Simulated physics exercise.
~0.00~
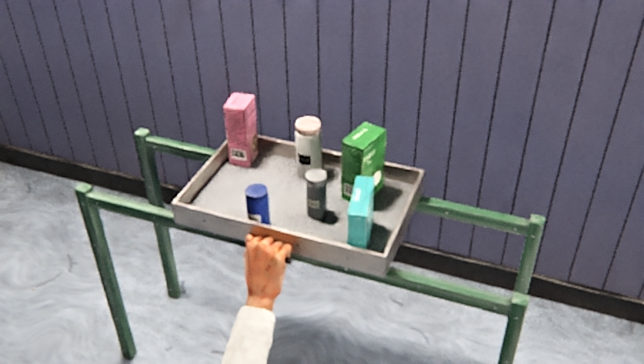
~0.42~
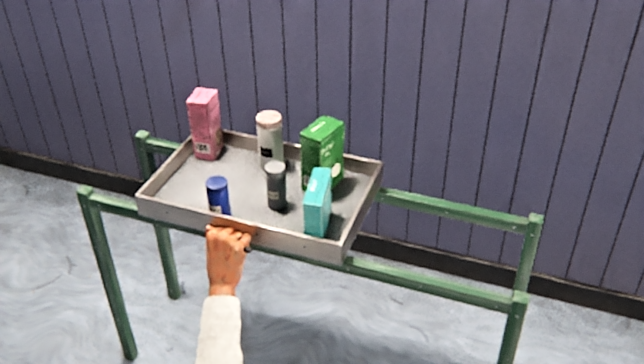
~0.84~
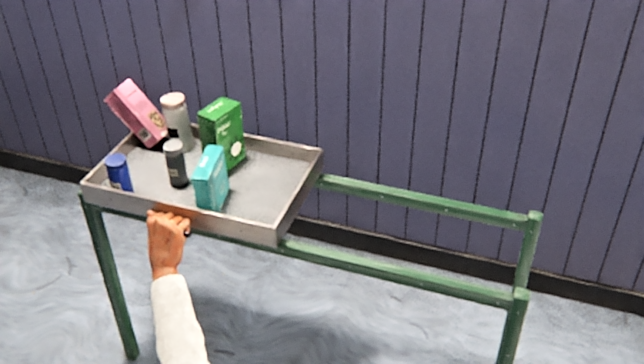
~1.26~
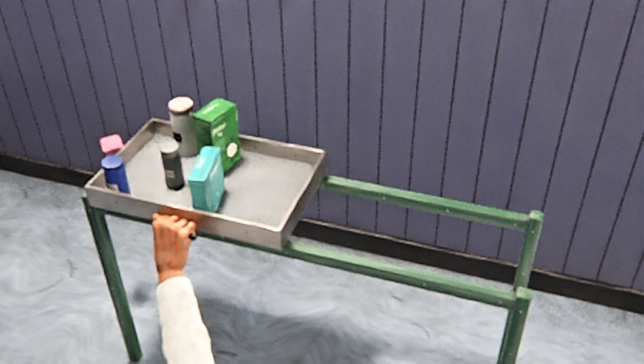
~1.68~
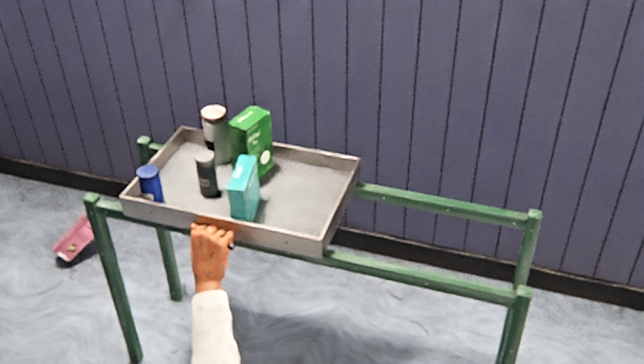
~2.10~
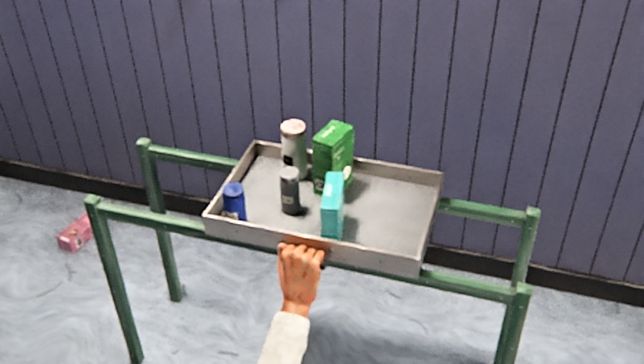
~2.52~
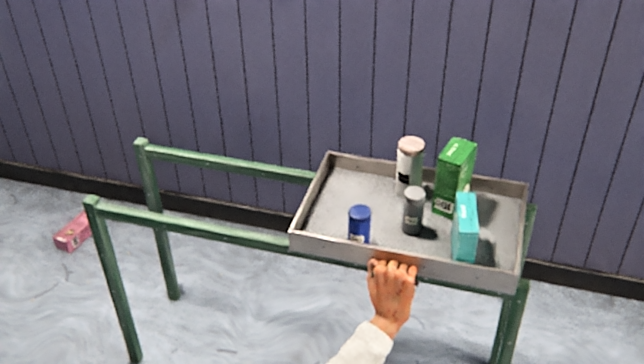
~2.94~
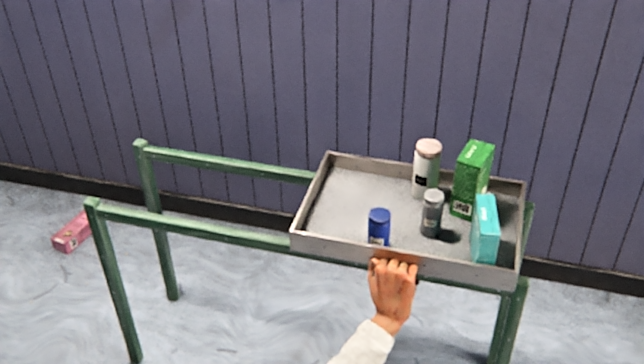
A hand slid a tray of small boxes and containers left along green rails, and the pink carton tipped over the edge and fell to the floor; then the hand moved the tray to the right end, the other five still upright on it.
